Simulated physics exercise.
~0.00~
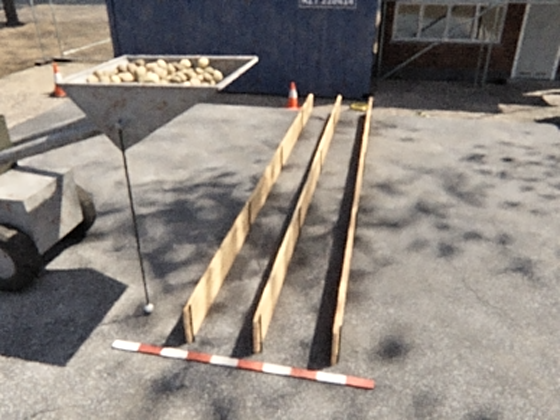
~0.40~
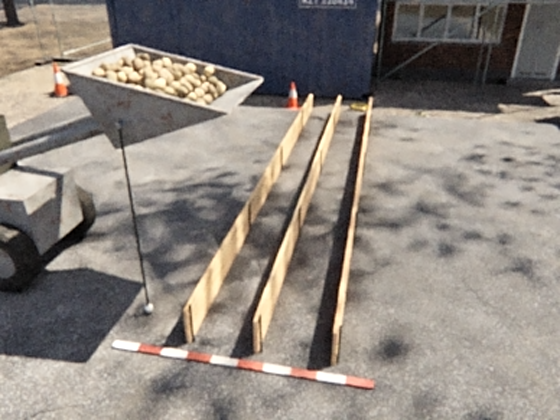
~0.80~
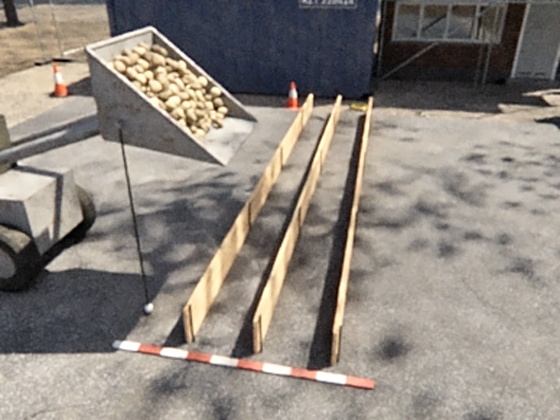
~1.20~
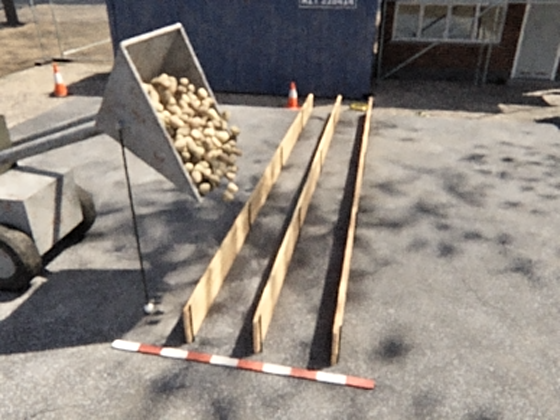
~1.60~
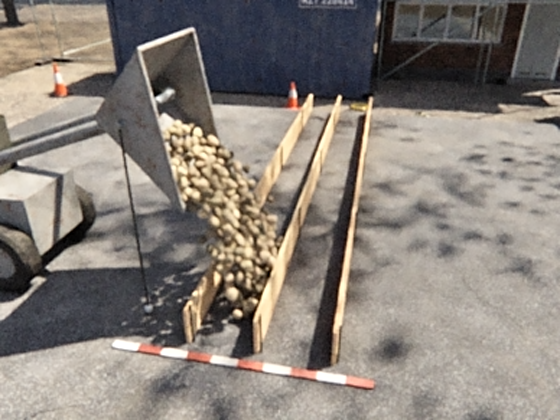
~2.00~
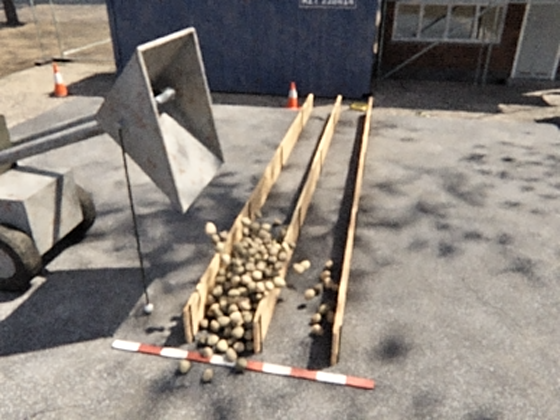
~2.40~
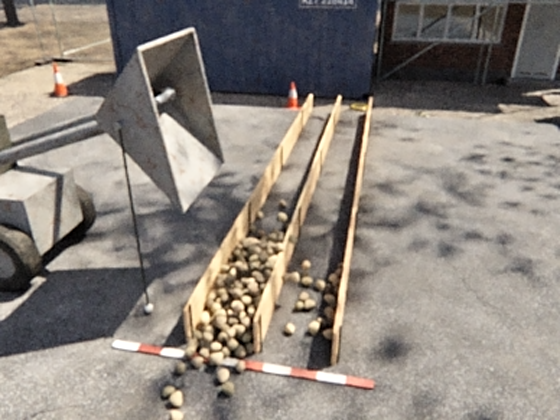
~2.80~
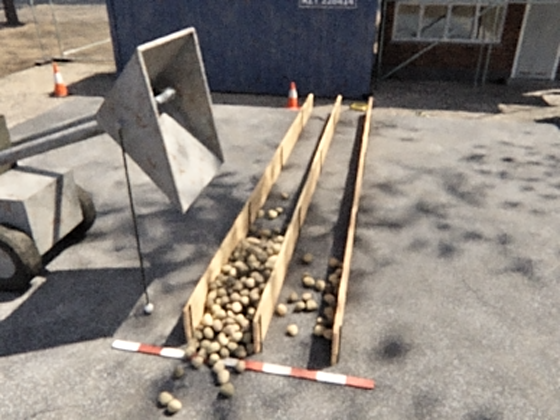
A loader's skip tips right and pours round stones mostly into the near board bay.
